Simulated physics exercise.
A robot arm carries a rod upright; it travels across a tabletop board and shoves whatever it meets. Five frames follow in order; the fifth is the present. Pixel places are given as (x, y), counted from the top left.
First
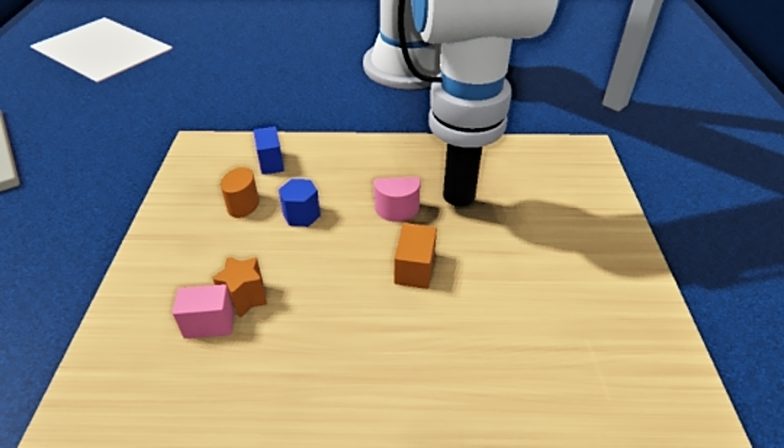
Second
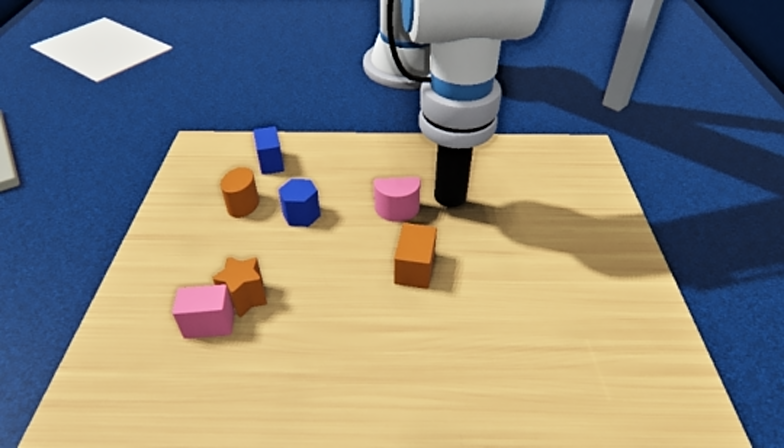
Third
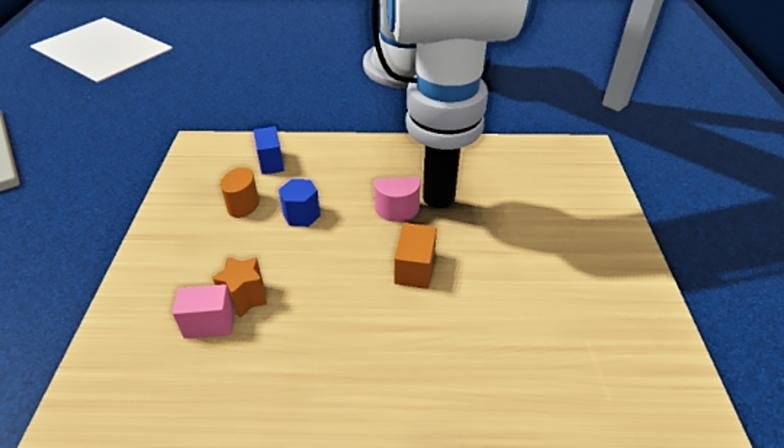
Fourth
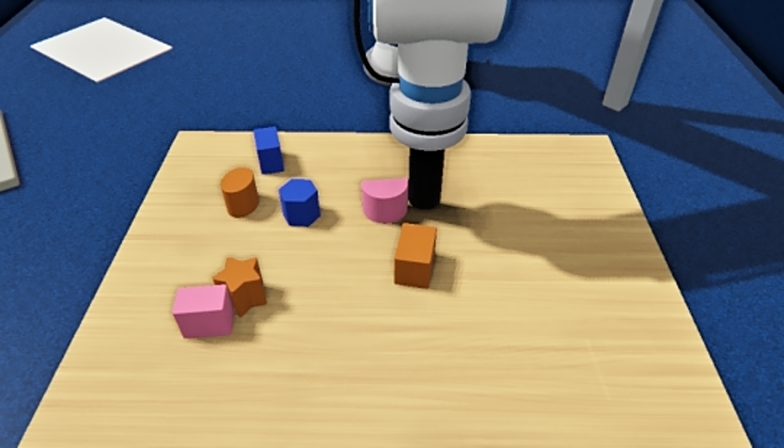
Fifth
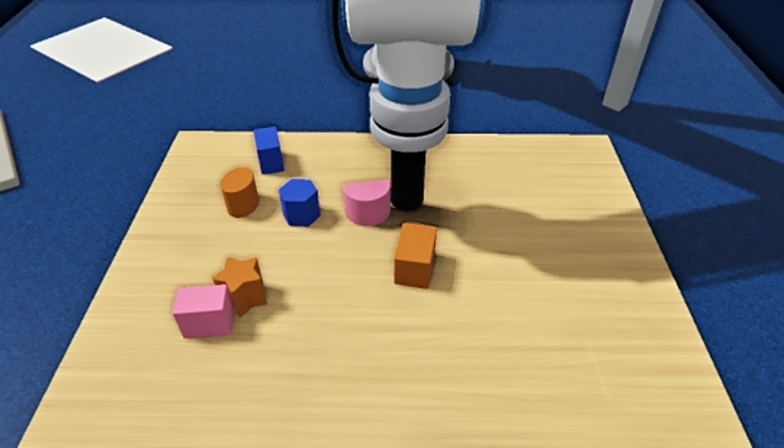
A white robotic arm with a black rod stands at the far side of a light wooden table on a blue floor, seen from above by a still camera. Orange and blue blocks sit at the upper left, a pink D-shaped block and an orange oblong near the middle, and an orange star beside a pink block lower left. The rod slides left, meets the D-shaped block and pushes it a short way left toward the blue hexagonal one.
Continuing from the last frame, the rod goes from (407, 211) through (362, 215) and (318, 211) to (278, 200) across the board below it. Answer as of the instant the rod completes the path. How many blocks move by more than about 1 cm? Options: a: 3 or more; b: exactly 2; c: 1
Correct choice: B.
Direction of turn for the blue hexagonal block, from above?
Clockwise, looking down.
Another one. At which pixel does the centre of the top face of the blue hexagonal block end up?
It will end up at (251, 196).
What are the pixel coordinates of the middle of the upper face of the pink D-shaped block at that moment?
The middle of the upper face of the pink D-shaped block will lie at about (285, 206) in the picture.
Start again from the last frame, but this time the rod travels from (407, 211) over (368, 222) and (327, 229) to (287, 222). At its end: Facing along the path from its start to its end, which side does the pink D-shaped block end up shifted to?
Shifted right.
The first path, step by step. One third of the way, rod (361, 204); blue hexagonal block (279, 191), turned 30° clockwise; pink D-shaped block (321, 197), turned 15° anticlockwise.
Two thirds of the way, rod (316, 201); blue hexagonal block (258, 193), turned 60° clockwise; pink D-shaped block (288, 205), turned 80° anticlockwise.
At the end, rod (276, 190); orange oval (234, 178); blue oblong block in place; blue hexagonal block (251, 196), turned 70° clockwise; pink D-shaped block (285, 206), turned 95° anticlockwise.
